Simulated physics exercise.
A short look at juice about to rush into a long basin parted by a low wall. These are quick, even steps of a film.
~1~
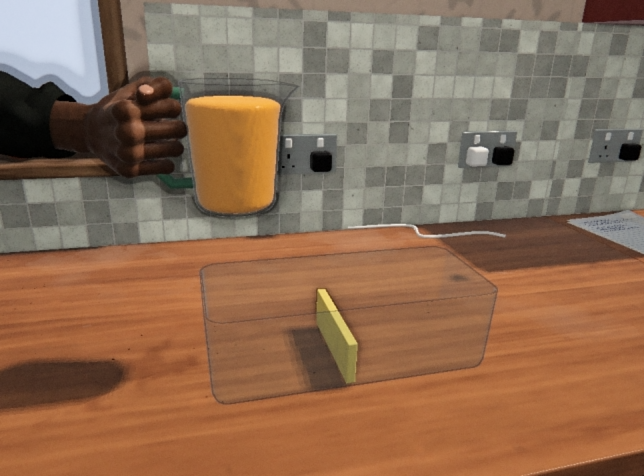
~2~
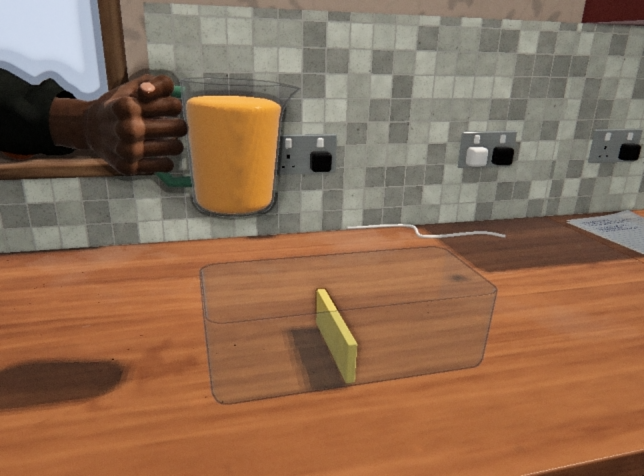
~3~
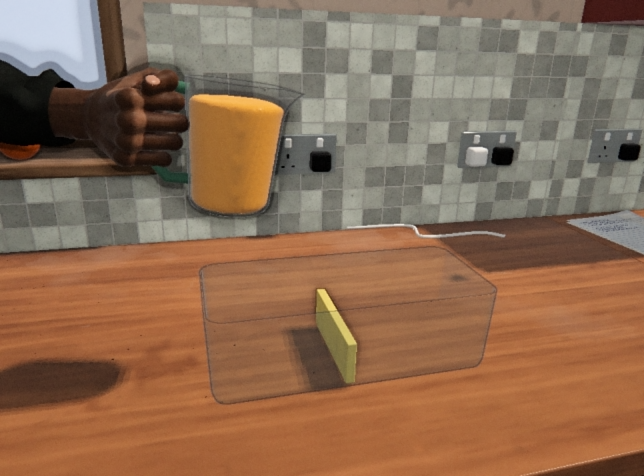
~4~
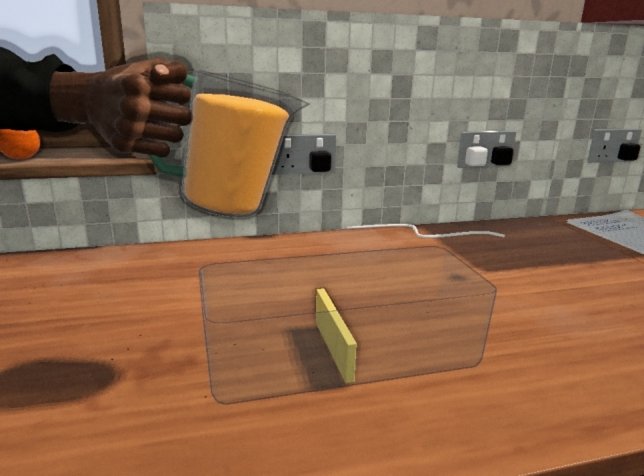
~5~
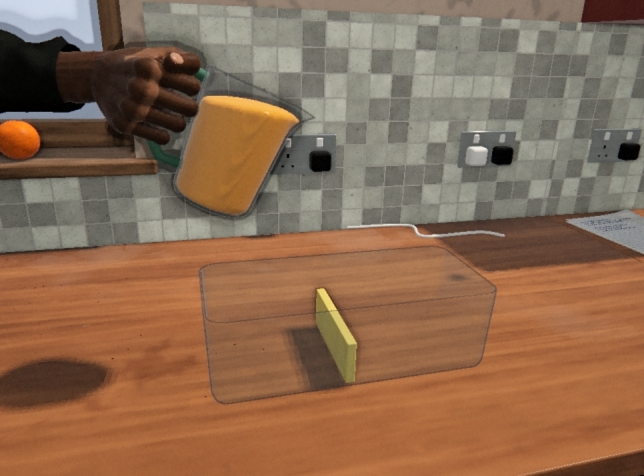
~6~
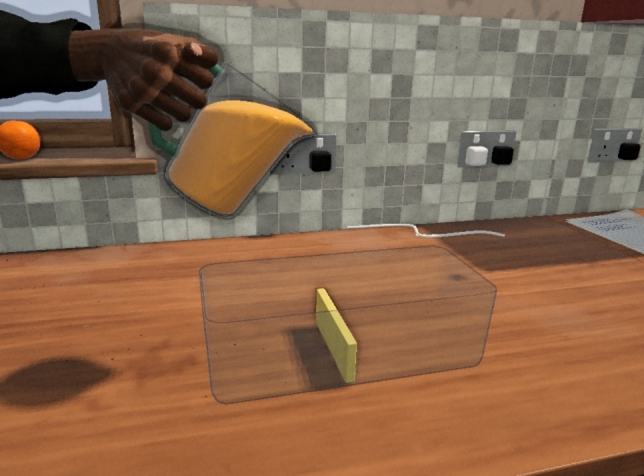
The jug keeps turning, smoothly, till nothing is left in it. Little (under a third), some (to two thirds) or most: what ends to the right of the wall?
It comes to more than two thirds.
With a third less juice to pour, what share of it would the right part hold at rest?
Close to 75 per cent.
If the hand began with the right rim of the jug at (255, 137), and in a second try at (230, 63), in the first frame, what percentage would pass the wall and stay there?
In turn 5 and 5 in a hundred.
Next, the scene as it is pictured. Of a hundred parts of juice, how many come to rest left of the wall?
It comes to 15 per cent or so.
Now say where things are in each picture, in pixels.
In the first frame, tilt 0°; pouring edge (299, 84); surface from (185, 102) to (279, 102); the long basin's rim runs from (203, 293) to (470, 268); the wall's top is at (335, 315).
In the second frame, tilt 2°; pouring edge (301, 86); surface from (185, 101) to (280, 103).
In the third frame, tilt 6°; pouring edge (305, 92); surface from (188, 98) to (283, 106).
In the fourth frame, tilt 14°; pouring edge (310, 102); surface from (194, 95) to (287, 109).
In the fifth frame, tilt 24°; pouring edge (315, 116); surface from (195, 117) to (297, 114).
In the sixth frame, tilt 35°; pouring edge (319, 133); surface from (185, 136) to (307, 123).
A moment on, the jug is tipped on its side and 56 per cent is still to pour, 0 is left of the wall and 12 right of it.
Next, the jug is tipped right over and 19 per cent is still to pour, 6 is left of the wall and 51 right of it.
Then the jug is tipped right over and 4 per cent is still to pour, 8 is left of the wall and 78 right of it.
Later the jug is tipped right over and 1 per cent is still to pour, 12 is left of the wall and 82 right of it.
In the end 14 per cent lies left of the wall, 82 right of it and 4 outside.
